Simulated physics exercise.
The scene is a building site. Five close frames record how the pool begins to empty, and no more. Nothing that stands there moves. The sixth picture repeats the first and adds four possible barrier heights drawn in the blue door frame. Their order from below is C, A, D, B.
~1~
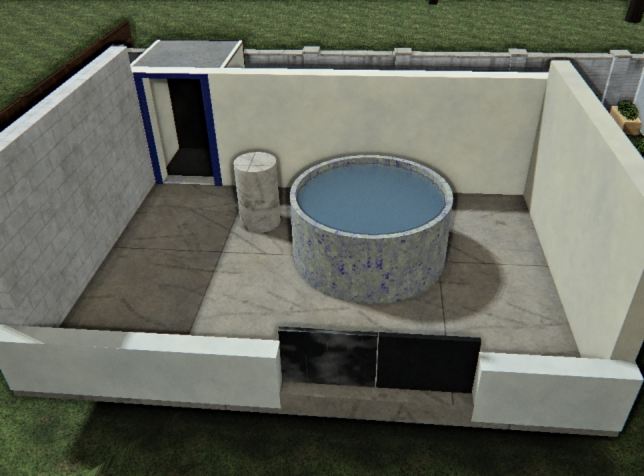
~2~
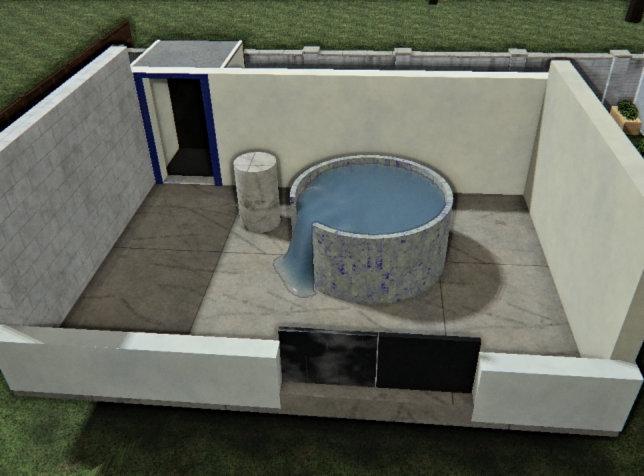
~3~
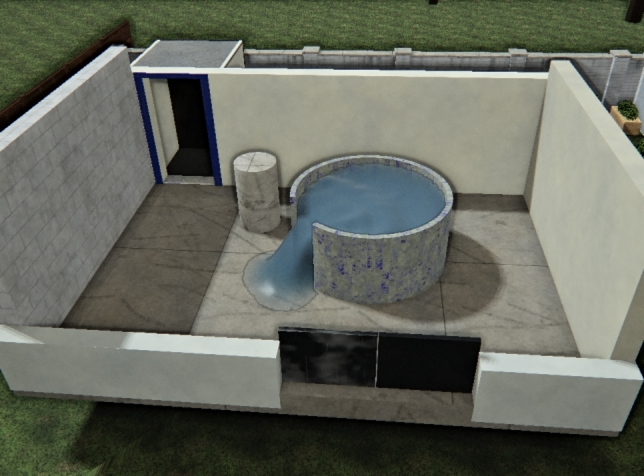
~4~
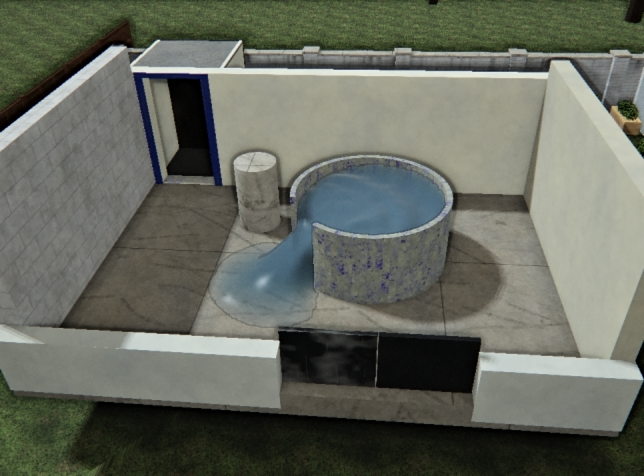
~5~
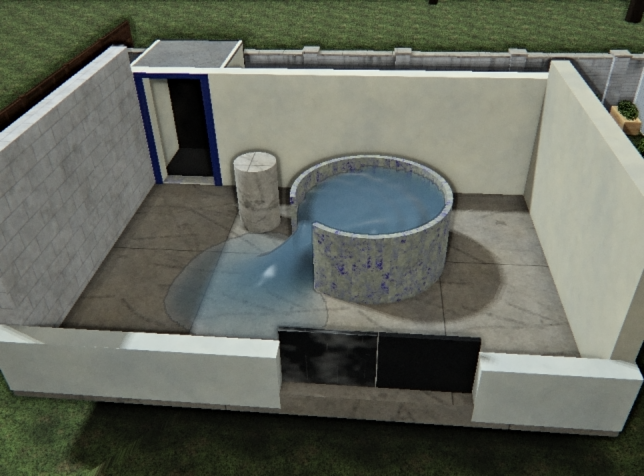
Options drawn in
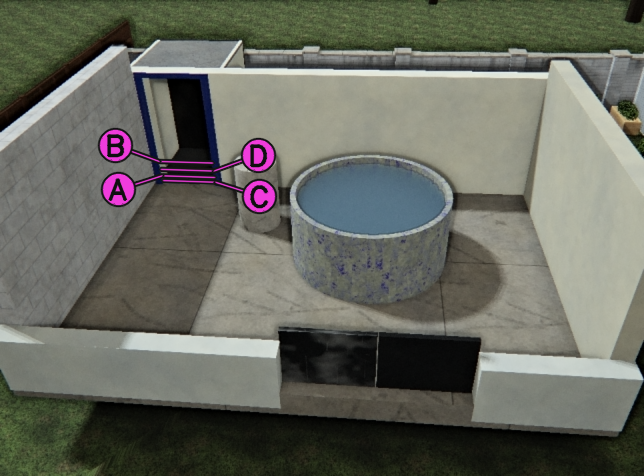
To begin with, water rests in a round stone pool inside a walled yard with a blue-framed doorway and dark gate. Then the pool's left front side opens and water pours through the gap onto the paving. The sheet spreads forward and left, widening across the ground while the walls stand still.
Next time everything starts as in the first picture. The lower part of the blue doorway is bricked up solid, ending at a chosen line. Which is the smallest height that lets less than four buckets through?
Go for D.
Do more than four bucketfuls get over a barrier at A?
Yes.
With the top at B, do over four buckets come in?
No, that is safe.
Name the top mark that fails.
Here it is mark A.
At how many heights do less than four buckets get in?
Two of them.
On the marked copy, A at (188, 176); B at (185, 162); C at (189, 181); D at (187, 170); from the bottom up C, A, D, B.
If A is chosen, some 15 bucketfuls get in.
If B is chosen, nothing gets over.
If C is chosen, dozens of bucketfuls pour in.
If D is chosen, a bucket or two gets in.
